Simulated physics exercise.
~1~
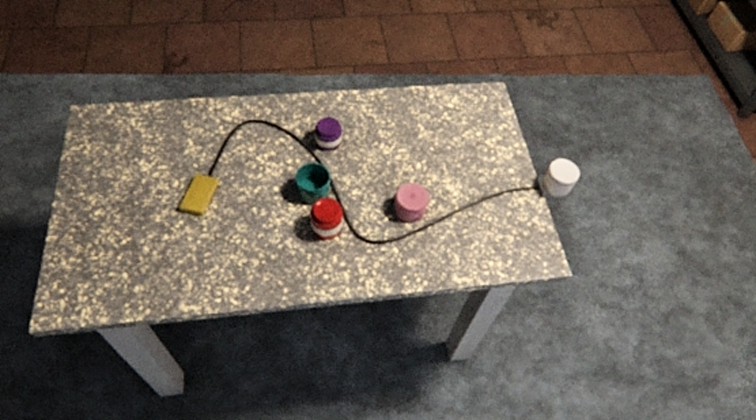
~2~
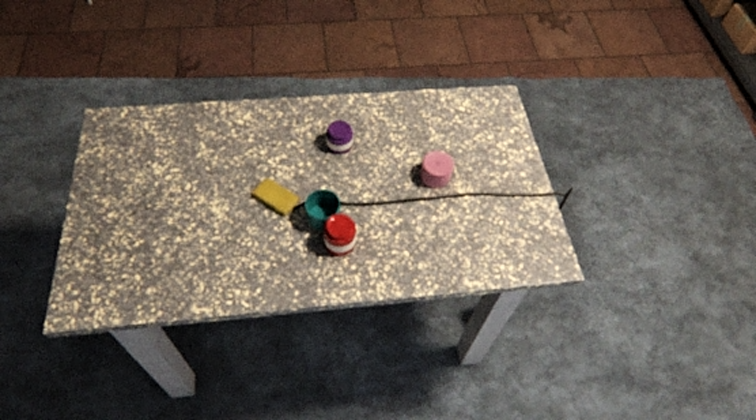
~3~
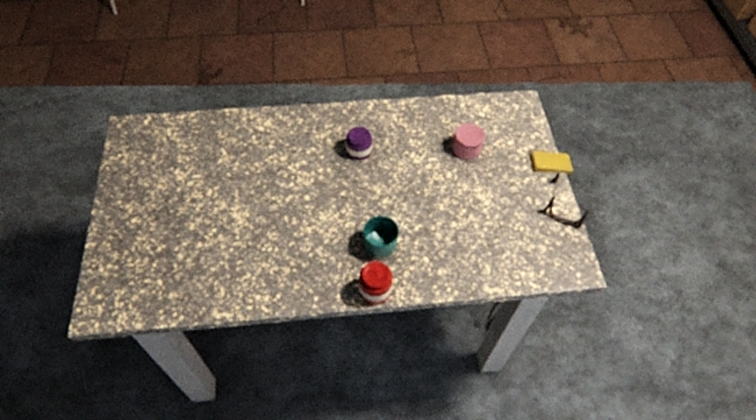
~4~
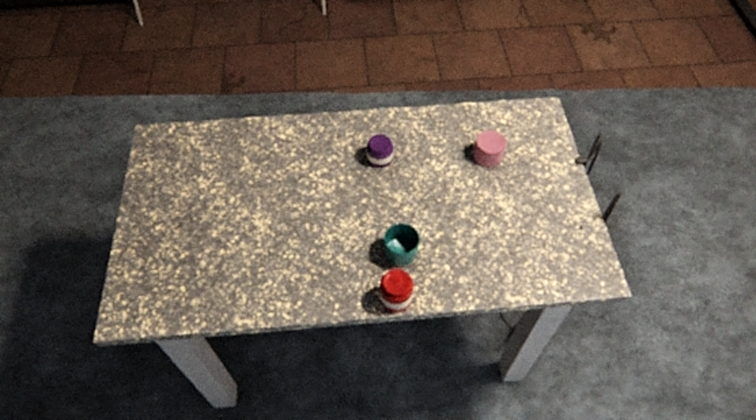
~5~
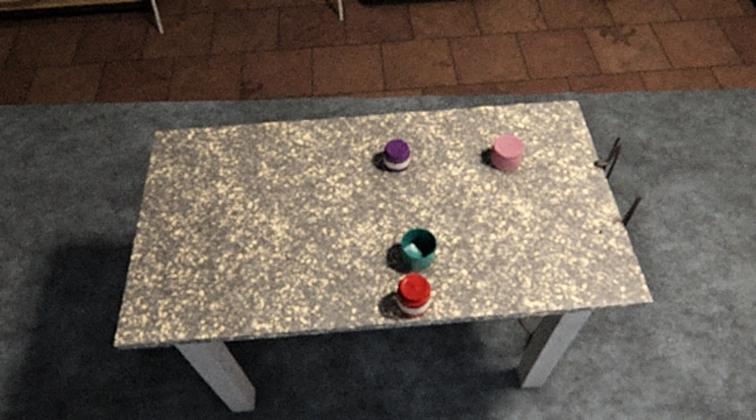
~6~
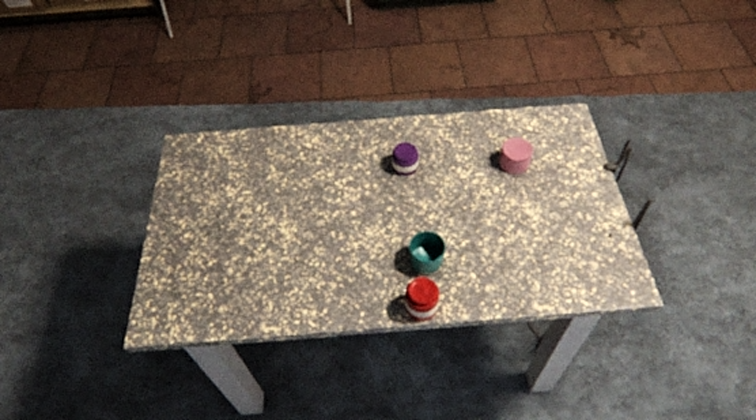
On a speckled tabletop, a falling white object's cable drags a yellow block off the right edge, shifting jars that stay.
